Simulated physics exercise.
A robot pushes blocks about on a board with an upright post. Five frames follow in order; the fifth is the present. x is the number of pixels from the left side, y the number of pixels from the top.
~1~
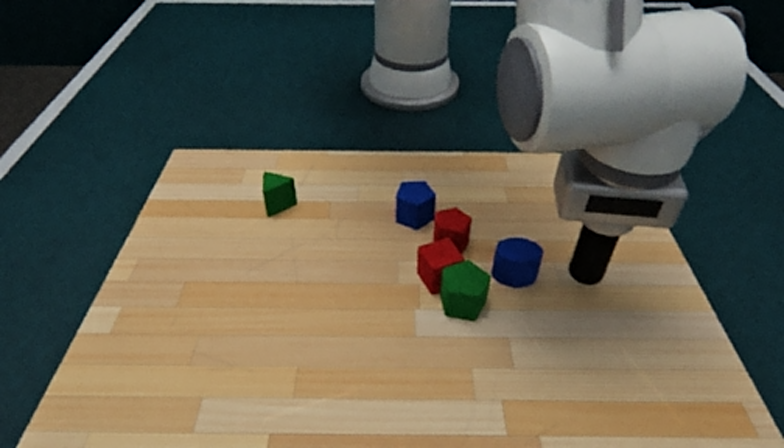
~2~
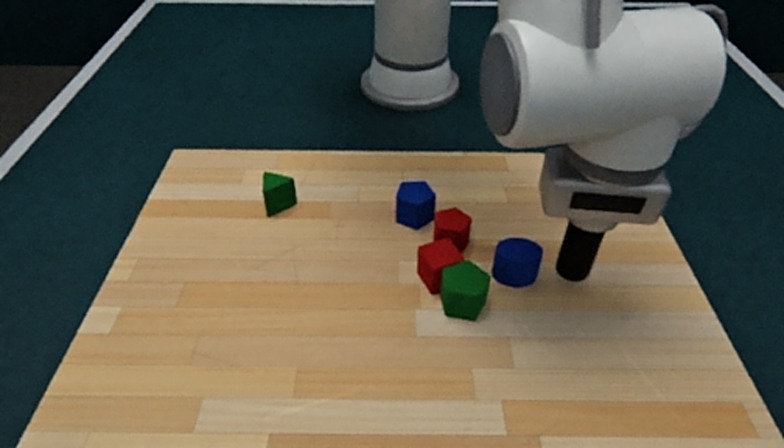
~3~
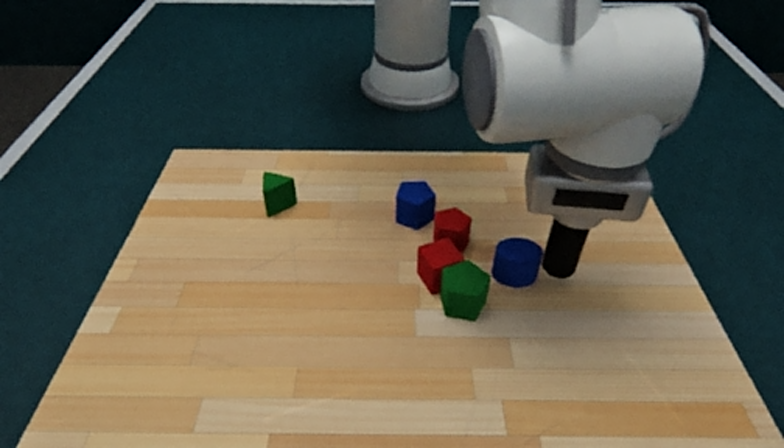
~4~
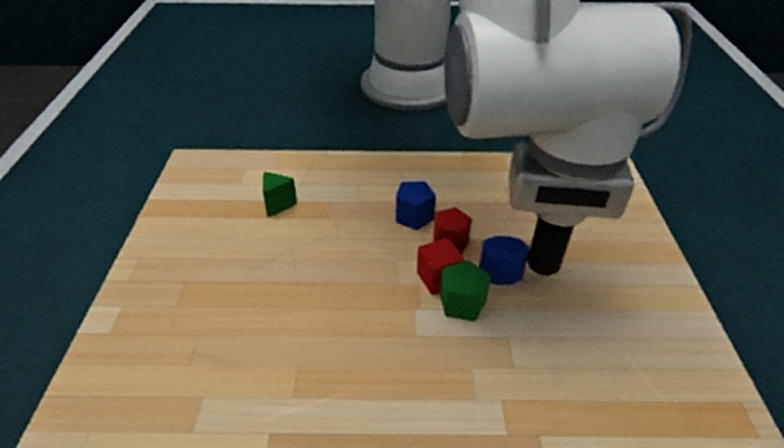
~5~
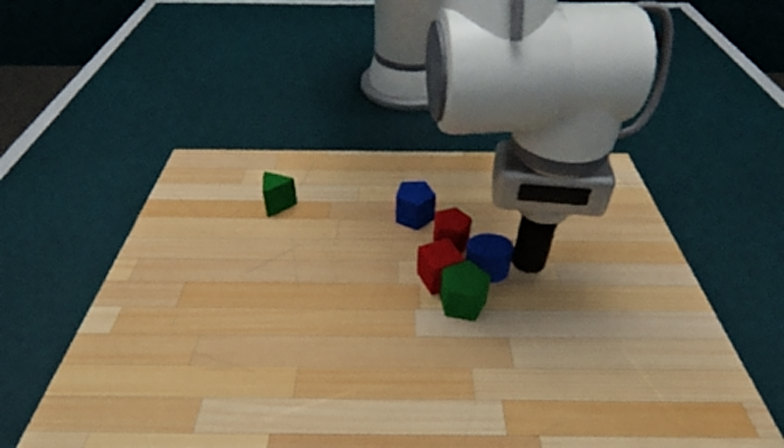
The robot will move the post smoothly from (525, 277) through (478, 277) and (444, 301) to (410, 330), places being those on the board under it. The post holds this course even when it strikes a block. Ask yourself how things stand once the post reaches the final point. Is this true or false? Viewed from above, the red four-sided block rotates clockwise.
The statement is incorrect.
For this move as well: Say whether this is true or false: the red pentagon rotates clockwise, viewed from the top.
True.
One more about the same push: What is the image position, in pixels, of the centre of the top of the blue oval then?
I'd place it at (436, 238), taking the centre of its top.
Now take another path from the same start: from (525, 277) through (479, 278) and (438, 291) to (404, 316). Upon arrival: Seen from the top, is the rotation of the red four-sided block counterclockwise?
In short: Yes.
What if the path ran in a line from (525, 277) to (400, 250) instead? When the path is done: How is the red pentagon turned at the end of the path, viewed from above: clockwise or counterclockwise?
Viewed from overhead, the red pentagon winds up turned clockwise.
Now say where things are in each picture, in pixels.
Tip of the post at (585, 274), middles of tops, red four-sided block at (441, 252), red pentagon at (453, 219), green pentagon at (466, 278), blue oval at (520, 249), in the first frame.
Post at (572, 271), nothing pushed, in the second frame.
Post at (558, 268), nothing pushed, in the third frame.
Post at (543, 265), blue oval at (506, 247), in the fourth frame.
Post at (528, 263), red four-sided block at (441, 252), red pentagon at (453, 219), green pentagon at (466, 278), blue oval at (491, 245), in the fifth frame.
The first path, step by step. One third of the way, post at (479, 264); red four-sided block at (418, 256), turned 35° anticlockwise; red pentagon at (444, 213), turned 40° clockwise; blue oval at (444, 239), turned 25° clockwise.
Two thirds of the way, post at (445, 288); red four-sided block at (414, 257), turned 35° anticlockwise; red pentagon at (444, 213), turned 45° clockwise; green pentagon at (451, 307), turned 55° anticlockwise; blue oval at (436, 238), turned 45° clockwise.
At the end, post at (411, 316); red four-sided block at (414, 257), turned 35° anticlockwise; red pentagon at (444, 213), turned 45° clockwise; green pentagon at (446, 326), turned 90° anticlockwise; blue oval at (436, 238), turned 45° clockwise.
